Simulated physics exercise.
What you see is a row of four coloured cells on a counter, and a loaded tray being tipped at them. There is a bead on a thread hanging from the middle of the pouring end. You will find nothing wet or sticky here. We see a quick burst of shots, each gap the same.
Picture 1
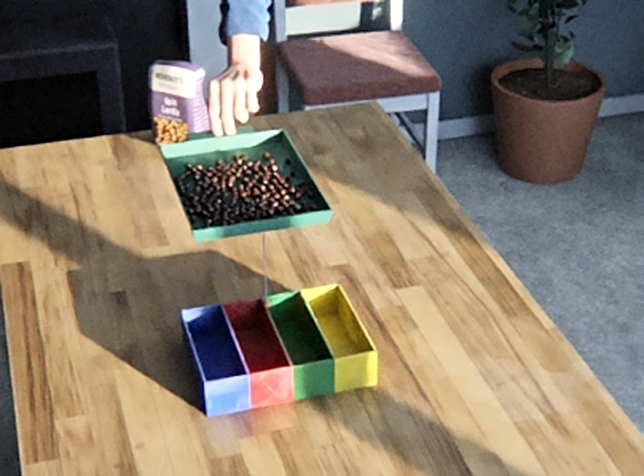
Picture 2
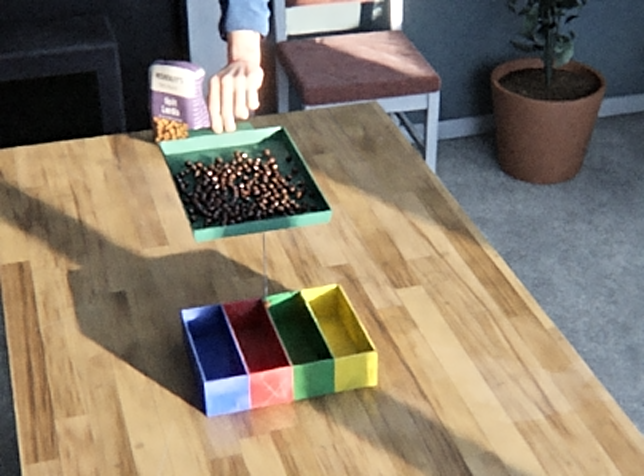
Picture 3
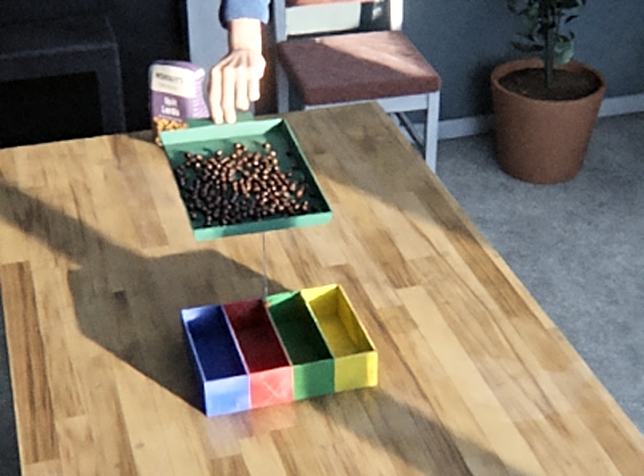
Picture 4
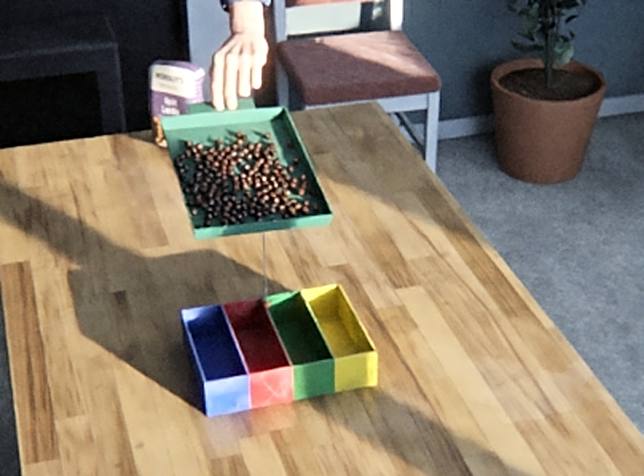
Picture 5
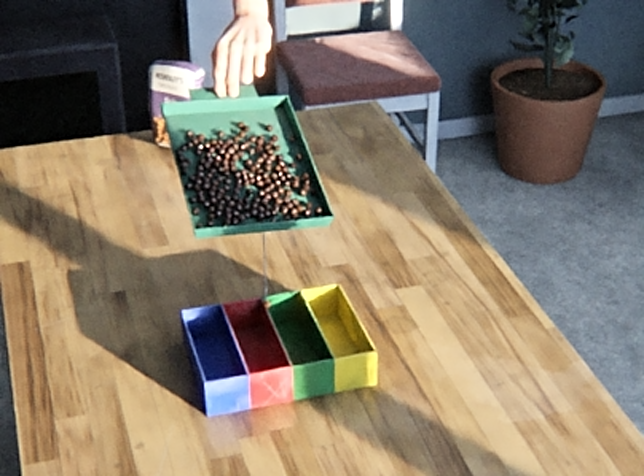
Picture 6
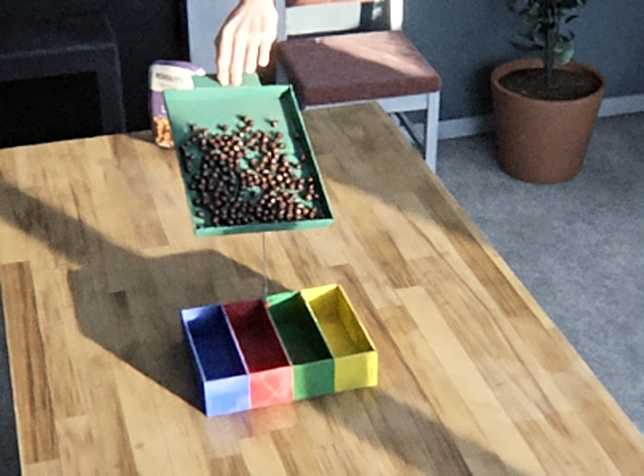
On a sunlit wooden table in a room, seen from above at an angle by a still camera, a potted plant and a red-seated chair stand behind. A green tray of dark brown balls sits beyond a box of blue, red, green and yellow cells, a purple packet at its back left. A hand raises the tray's far end, tilting it gradually toward the cells, and the balls shift slightly.
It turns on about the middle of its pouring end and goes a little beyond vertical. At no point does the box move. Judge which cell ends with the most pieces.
The yellow cell ends with the most.
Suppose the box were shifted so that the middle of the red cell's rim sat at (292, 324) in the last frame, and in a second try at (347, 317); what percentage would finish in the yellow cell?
I'd expect some 10 percent, and then some 0 percent.
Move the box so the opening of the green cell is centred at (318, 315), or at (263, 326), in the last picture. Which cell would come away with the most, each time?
The green cell, then the yellow cell.
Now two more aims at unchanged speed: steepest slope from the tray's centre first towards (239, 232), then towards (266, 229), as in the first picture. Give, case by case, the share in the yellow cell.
Shares: 0 %, then 20 %.
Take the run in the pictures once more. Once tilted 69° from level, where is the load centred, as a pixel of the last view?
Somewhere around pixel (286, 219) in the last picture.
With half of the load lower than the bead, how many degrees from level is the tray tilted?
The angle is around 95°.
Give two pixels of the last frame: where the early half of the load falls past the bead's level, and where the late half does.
It goes through near (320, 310) first, then near (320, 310).
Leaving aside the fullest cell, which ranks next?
Green.
Soon after the last picture, tray tipped steeply; most on the tray; a small part in the yellow cell; a stray few in the green cell; a small part falling or outside the box.
A little later, tray tipped past a quarter turn; a stray few on the tray; about half in the yellow cell; about a quarter in the green cell; a small part in the red cell; a stray few in the blue cell; a small part falling or outside the box.
Later still, tray tipped past a quarter turn; about half in the yellow cell; about a third in the green cell; a small part in the red cell; a stray few in the blue cell; a small part falling or outside the box.
By the end, tray tipped past a quarter turn; about half in the yellow cell; about a third in the green cell; a small part in the red cell; a stray few in the blue cell; a small part outside the box.
